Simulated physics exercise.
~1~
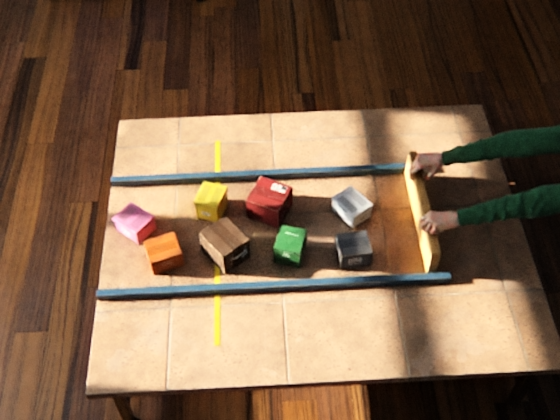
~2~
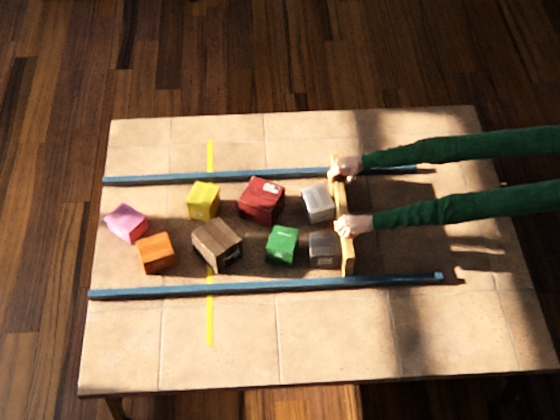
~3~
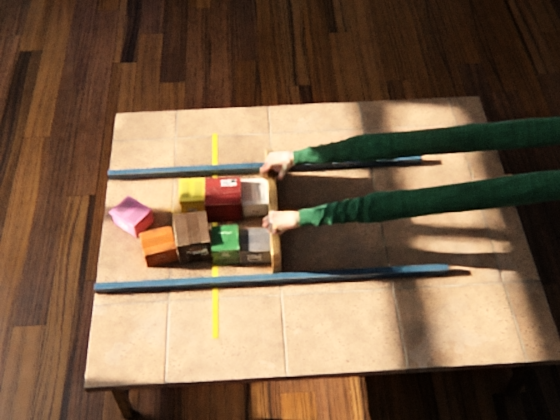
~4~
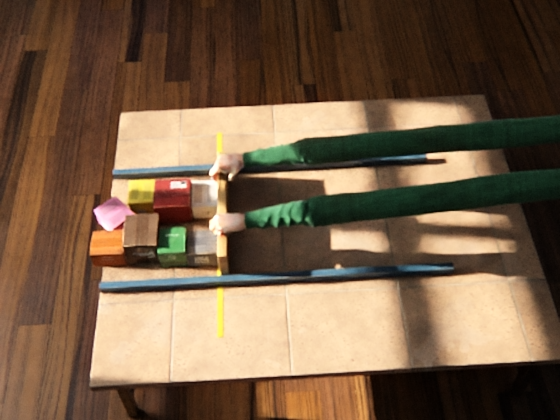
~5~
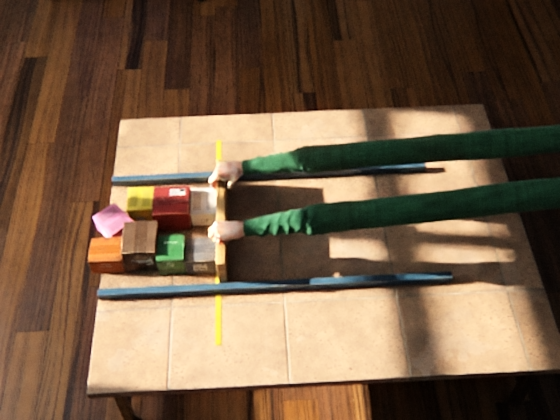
The clip opens on a low tiled platform where eight coloured blocks stand scattered between two blue battens, while hands in green sleeves hold an upright plank at the right. The hands slide the plank left until it meets the white and grey blocks and nudges them along. It pushes on, gathering the red, green, yellow and brown blocks into a tight cluster. The orange and pink ones are then crowded toward the platform's left edge. The plank stops at the yellow tape, with the hands still on it, and all the blocks remain on the platform.
